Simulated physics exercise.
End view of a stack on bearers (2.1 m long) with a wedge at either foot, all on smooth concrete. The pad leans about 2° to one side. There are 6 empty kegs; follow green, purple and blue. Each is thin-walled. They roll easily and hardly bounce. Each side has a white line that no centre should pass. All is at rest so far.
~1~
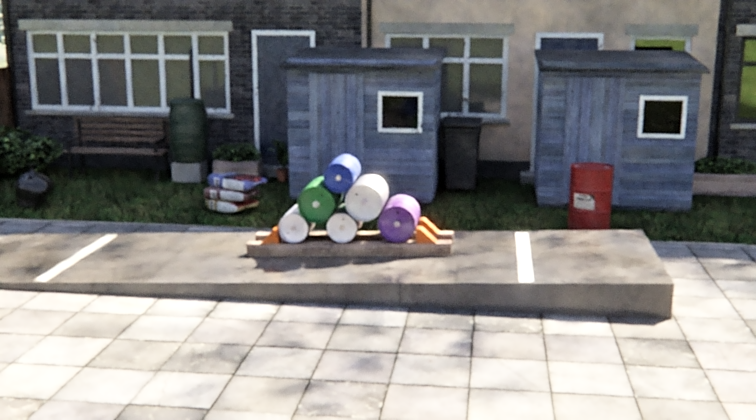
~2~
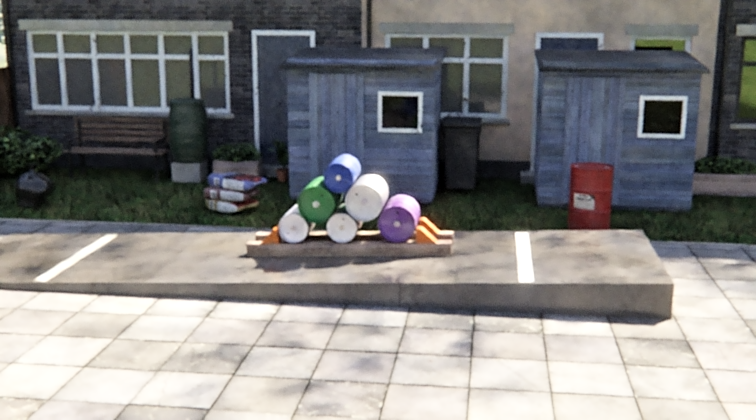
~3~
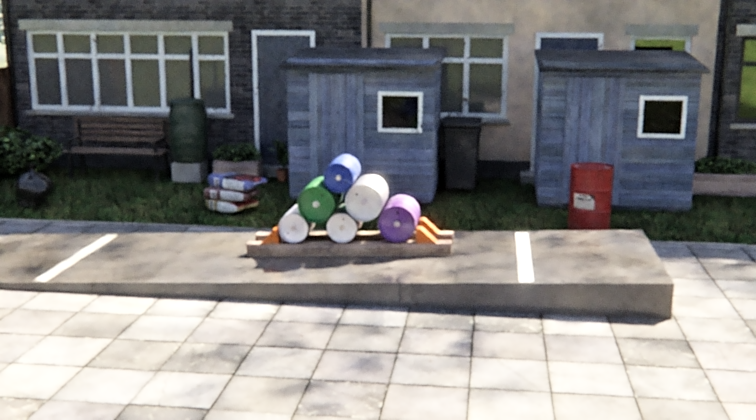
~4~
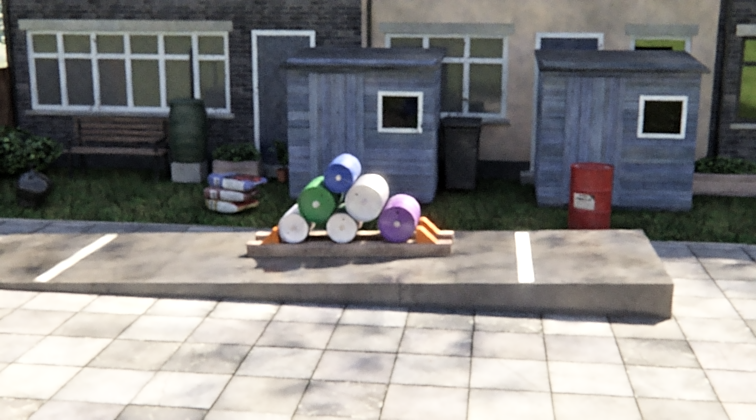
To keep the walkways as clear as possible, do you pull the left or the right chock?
Choose the right-hand chock; it costs 1 where the other costs 6.
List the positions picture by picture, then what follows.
The first frame shows green (316, 204), purple (397, 224), blue (338, 178); the pad slopes 2° down to the left; 3 of the 6 form the bottom row; all still.
The second frame shows green (316, 204), purple (397, 224), blue (338, 178); at rest.
The third frame shows green (316, 204), purple (397, 224), blue (338, 178); both chocks in; lines at (77, 257) and (524, 256); at rest.
The fourth frame shows green (316, 204), purple (397, 224), blue (338, 178); nothing moves.
If it is the left, after 3.6 s, green is past the left line; purple is on the bearers, 90 cm from the bearers' right end, rolling left; blue is off the bearers, 125 cm short of the left line, rolling left; 2 of 6 have crossed.
If it is the left, in the end, green is past the left line; purple is past the left line; blue is past the left line; 6 of 6 have crossed.
If it is the right, after 1.6 s, green is up on others, 80 cm from the bearers' left end; purple is on the bearers, 5 cm from the bearers' right end, rolling right; blue is up on others, 95 cm from the bearers' right end; 0 of 6 have crossed.
If it is the right, in the end, green is on the bearers, 85 cm from the bearers' left end; purple is back inside the right line after crossing it; blue is on the bearers, 60 cm from the bearers' right end; 1 of 6 has crossed.
